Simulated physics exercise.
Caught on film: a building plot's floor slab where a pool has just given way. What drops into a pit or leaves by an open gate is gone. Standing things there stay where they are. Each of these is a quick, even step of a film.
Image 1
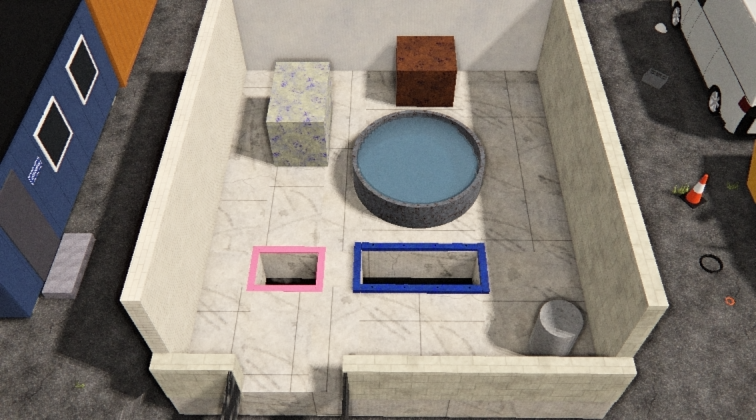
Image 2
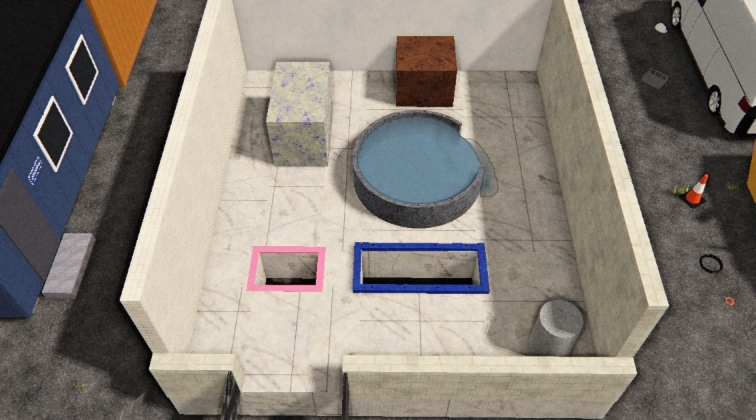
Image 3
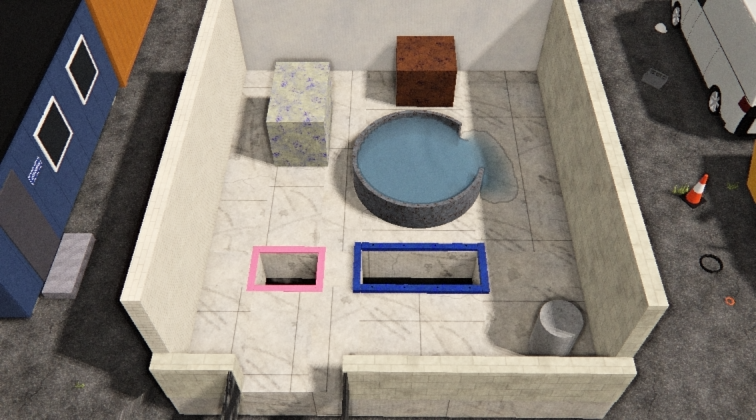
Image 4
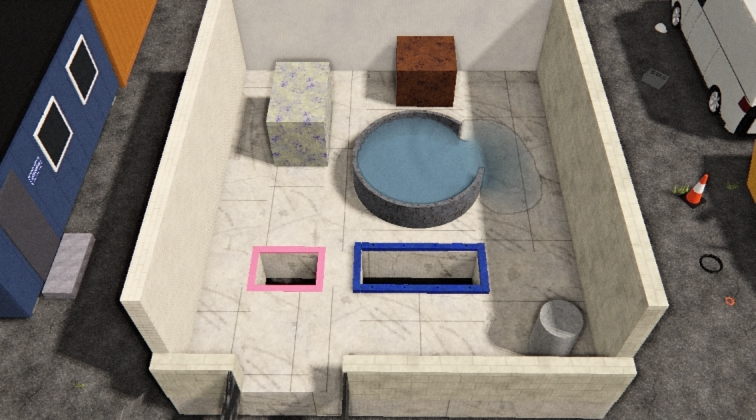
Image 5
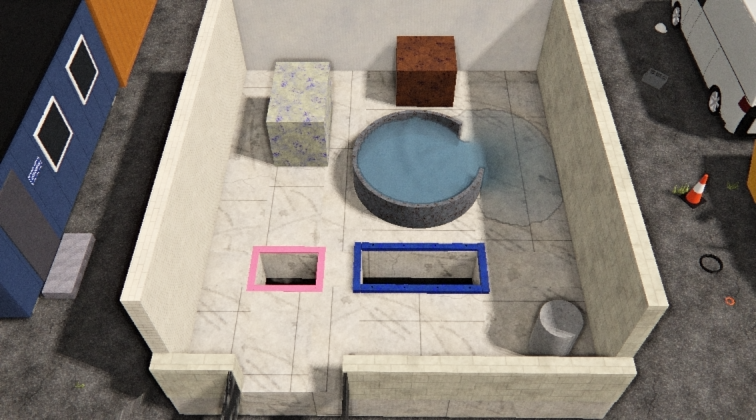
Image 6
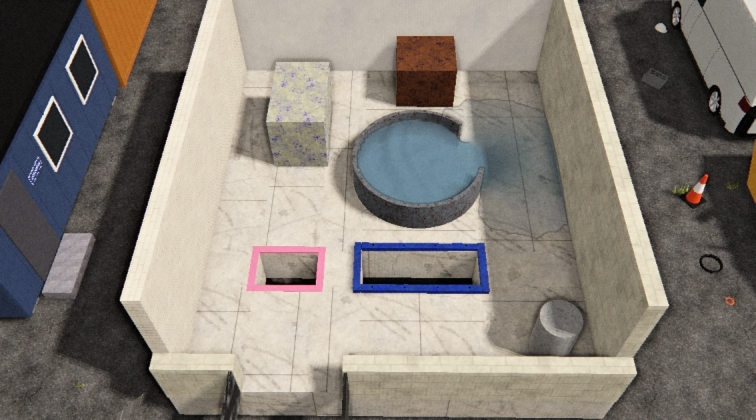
At the start, a round pool of still water stands on a pale walled floor with two blocks, a grey cylinder and two framed pits, pink and blue. A gap opens in the pool's right side and water pours out, spreading rightward across the slab in a steadily widening sheet toward the right wall.
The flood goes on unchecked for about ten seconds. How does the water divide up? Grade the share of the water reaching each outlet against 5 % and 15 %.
By my reckoning the gate stays under 5 %, the pink pit stays under 5 %, the blue pit stays under 5 %.
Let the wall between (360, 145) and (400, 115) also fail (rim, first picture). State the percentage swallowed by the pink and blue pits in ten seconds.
Near enough: Pink 15 percent, blue 0 percent.
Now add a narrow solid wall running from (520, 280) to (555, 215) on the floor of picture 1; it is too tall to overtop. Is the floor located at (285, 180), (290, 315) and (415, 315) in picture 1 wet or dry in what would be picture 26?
Running through them in order, the first comes out free from flooding, the second free from flooding and the last free from flooding.
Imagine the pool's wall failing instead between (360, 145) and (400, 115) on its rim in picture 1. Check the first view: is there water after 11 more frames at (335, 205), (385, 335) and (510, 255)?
Point 1: Inundated; point 2: Unwetted; point 3: Unwetted.
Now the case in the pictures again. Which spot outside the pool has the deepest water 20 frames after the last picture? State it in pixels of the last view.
It will be deepest around (459, 72).
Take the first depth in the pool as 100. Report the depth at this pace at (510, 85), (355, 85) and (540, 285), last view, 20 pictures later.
First spot 40 %, second 2 %, third 8 %.
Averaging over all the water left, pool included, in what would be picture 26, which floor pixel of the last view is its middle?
Somewhere near (474, 162).
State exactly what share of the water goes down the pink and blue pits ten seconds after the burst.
I'd say near 2 %, and near 0 %.
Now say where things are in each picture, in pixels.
Still water in the round pool at (418, 159), in the first picture.
Water pours out at (475, 160) and has run to (481, 195), in the second picture.
The front is at (508, 197), out from the gap at (474, 162), in the third picture.
Water pours out at (474, 162) and has run to (535, 195), in the fourth picture.
The front is at (559, 197), out from the gap at (474, 162), in the fifth picture.
The front is at (545, 118), out from the gap at (474, 161), in the sixth picture.
A moment on, water covers 15 % of the floor; the gate 0 %, the pink pit 0 %, the blue pit 0 %.
Next, water covers 25 % of the floor; the gate 0 %, the pink pit 0 %, the blue pit 0 %.
Then, water covers 40 % of the floor; the gate 0 %, the pink pit 0 %, the blue pit 0 %.
Later, water covers 60 % of the floor; the gate 0 %, the pink pit 0 %, the blue pit 0 %.
In the end, water covers 85 % of the floor; the gate 1 %, the pink pit 3 %, the blue pit 0 %.
